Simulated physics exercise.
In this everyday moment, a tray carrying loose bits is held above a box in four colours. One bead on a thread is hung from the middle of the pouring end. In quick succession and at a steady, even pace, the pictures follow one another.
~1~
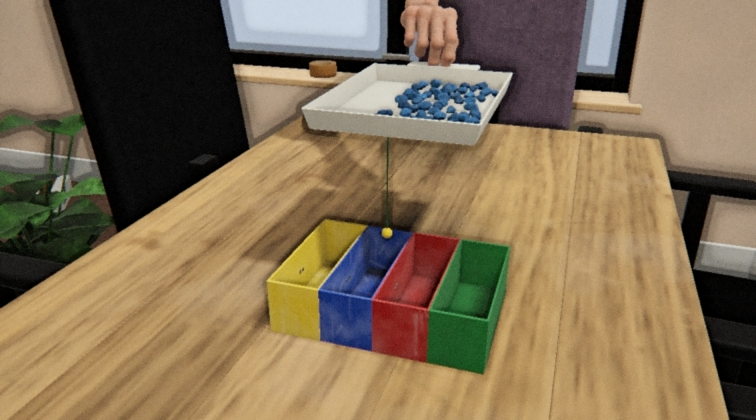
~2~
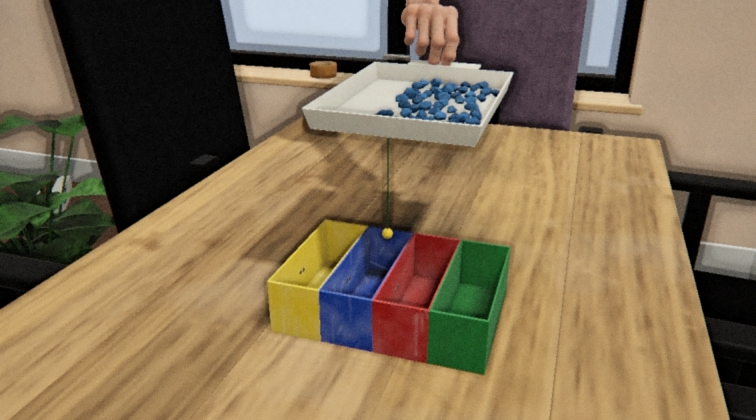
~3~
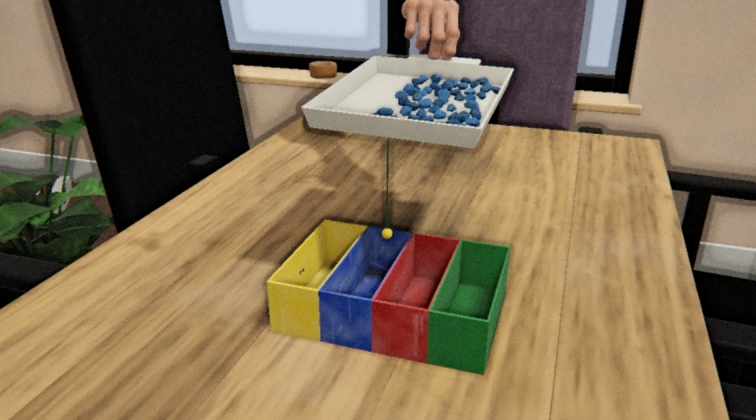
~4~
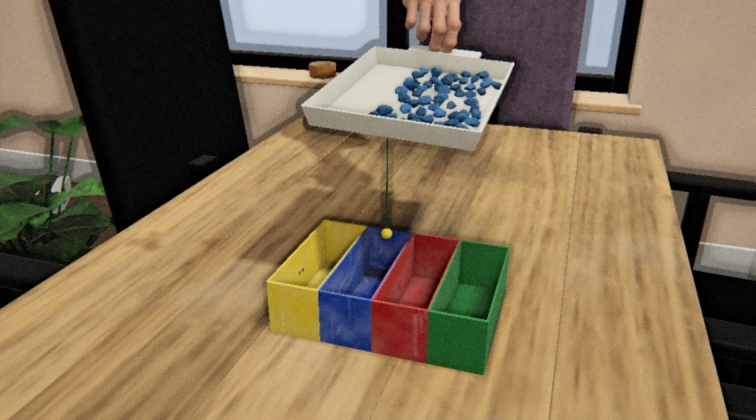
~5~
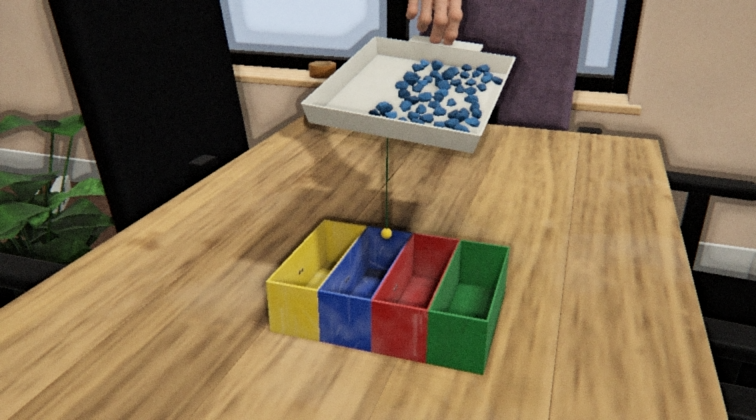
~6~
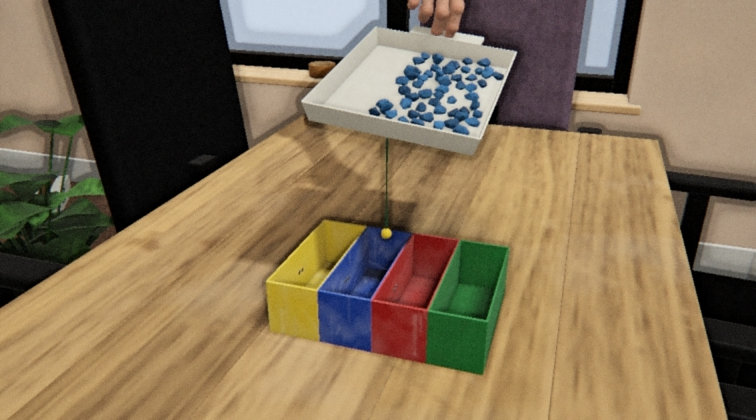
A white tray of blue stones slowly tilts, its back edge rising above four coloured compartments.
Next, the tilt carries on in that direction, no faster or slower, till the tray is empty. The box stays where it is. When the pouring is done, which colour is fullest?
Fullest: The green cell.
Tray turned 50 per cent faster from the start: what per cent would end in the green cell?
Roughly 70 percent, give or take.
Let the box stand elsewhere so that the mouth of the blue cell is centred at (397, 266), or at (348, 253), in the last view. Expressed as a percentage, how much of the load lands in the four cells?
You'd get about 100 per cent first and about 80 per cent second.
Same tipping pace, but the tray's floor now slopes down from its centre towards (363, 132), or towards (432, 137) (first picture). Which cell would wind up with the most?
The yellow cell, then the green one.
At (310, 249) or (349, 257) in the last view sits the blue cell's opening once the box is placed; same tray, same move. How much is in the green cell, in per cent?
Around 10 and then 80 per cent.
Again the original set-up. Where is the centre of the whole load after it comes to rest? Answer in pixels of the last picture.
The centre ends up roughly at (463, 314).
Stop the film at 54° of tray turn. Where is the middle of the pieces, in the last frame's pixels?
The middle of the load sits near (459, 106).
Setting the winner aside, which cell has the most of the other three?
Rank 2: The cell in red.
Soon after the last picture, tray tipped steeply; all on the tray.
A little later, tray tipped right over; about two thirds on the tray; a small part in the green cell; a stray few in the red cell; about a quarter falling or outside the box.
Later still, tray tipped past a quarter turn; most in the green cell; about a quarter in the red cell.
At rest, tray tipped past a quarter turn; most in the green cell; about a quarter in the red cell; none in the blue cell; none in the yellow cell.
